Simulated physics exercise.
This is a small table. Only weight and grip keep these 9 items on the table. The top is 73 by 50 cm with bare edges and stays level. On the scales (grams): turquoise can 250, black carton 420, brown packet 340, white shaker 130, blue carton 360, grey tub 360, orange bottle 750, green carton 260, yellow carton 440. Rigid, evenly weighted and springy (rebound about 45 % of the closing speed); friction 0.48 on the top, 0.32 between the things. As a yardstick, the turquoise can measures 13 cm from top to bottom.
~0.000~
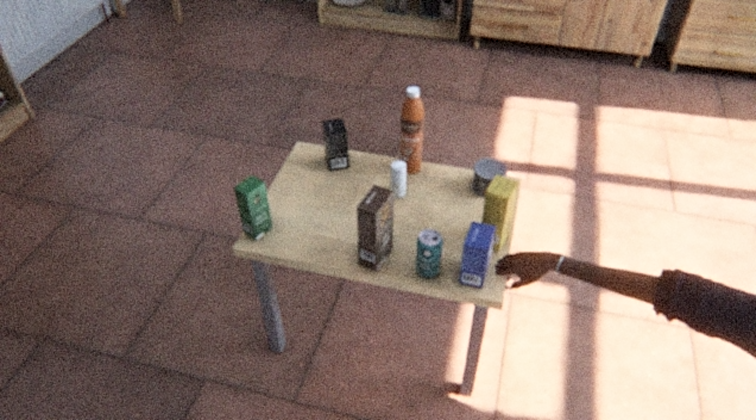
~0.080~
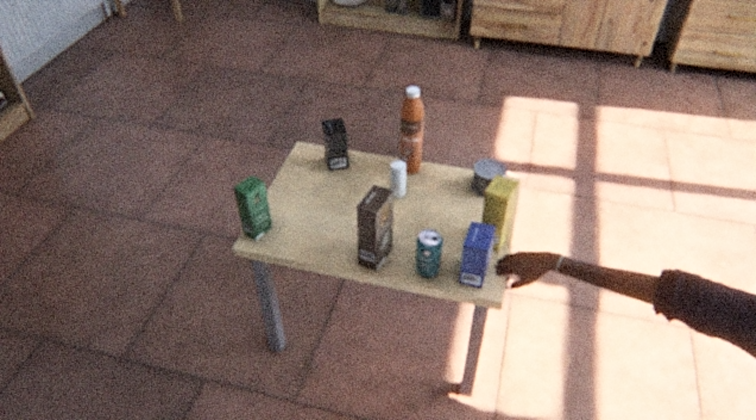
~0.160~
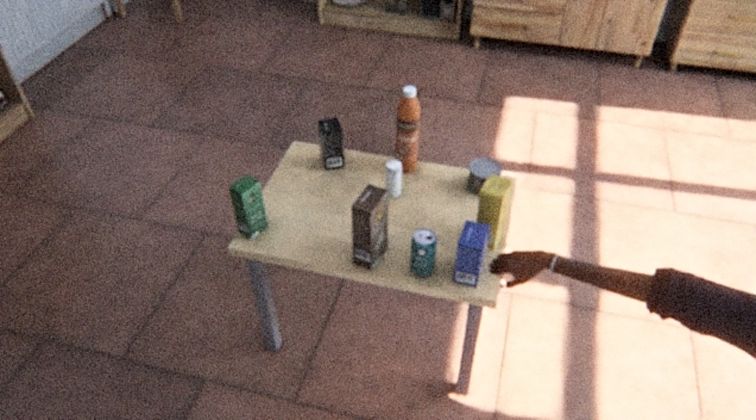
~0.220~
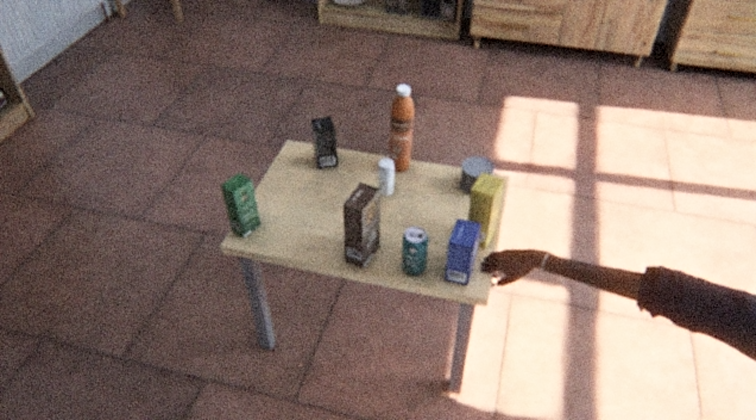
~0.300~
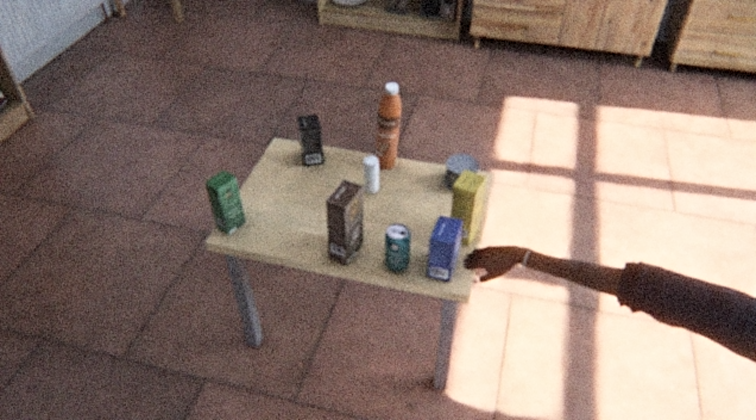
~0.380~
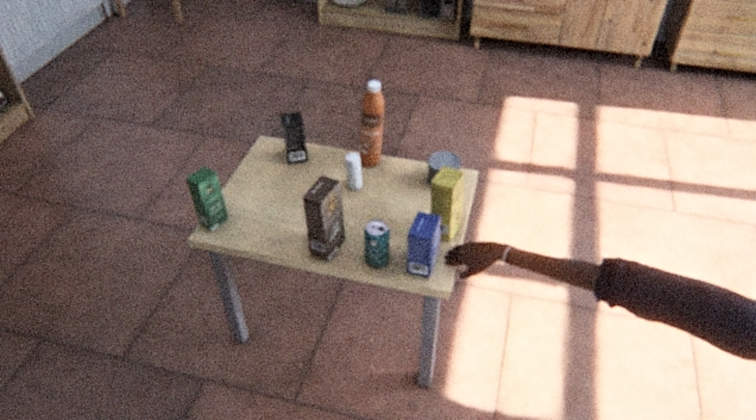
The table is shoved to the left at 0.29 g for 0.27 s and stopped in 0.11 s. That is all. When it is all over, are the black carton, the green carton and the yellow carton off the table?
The black carton is still on the table, the green carton drops to the floor, the yellow carton is still on the table.
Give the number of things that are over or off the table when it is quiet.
That comes to 5.
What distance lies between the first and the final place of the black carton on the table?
About 2 cm.
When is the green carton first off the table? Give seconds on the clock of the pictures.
At about 0.5 s.
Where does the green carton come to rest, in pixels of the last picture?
Around (165, 326).
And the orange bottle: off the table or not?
The orange bottle ends off the table.
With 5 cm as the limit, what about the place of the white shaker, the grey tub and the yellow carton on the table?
The white shaker ends elsewhere; the grey tub holds its spot; the yellow carton gets shifted.
By 0.68 s, table along by 15 cm; green carton now off the table; yellow carton tilted 65° near (407, 200); black carton 3 cm from its spot near (283, 136).
By 1.08 s, table along by 15 cm; orange bottle now off the table; yellow carton on its side near (398, 206); black carton 2 cm from its spot near (285, 136).
When it is over (3.9 s), off the table, orange bottle and green carton; lying over on the table, brown packet, white shaker and yellow carton; the other 4 within 5 cm of the start. In the last view, black carton near (285, 136), green carton near (165, 326).
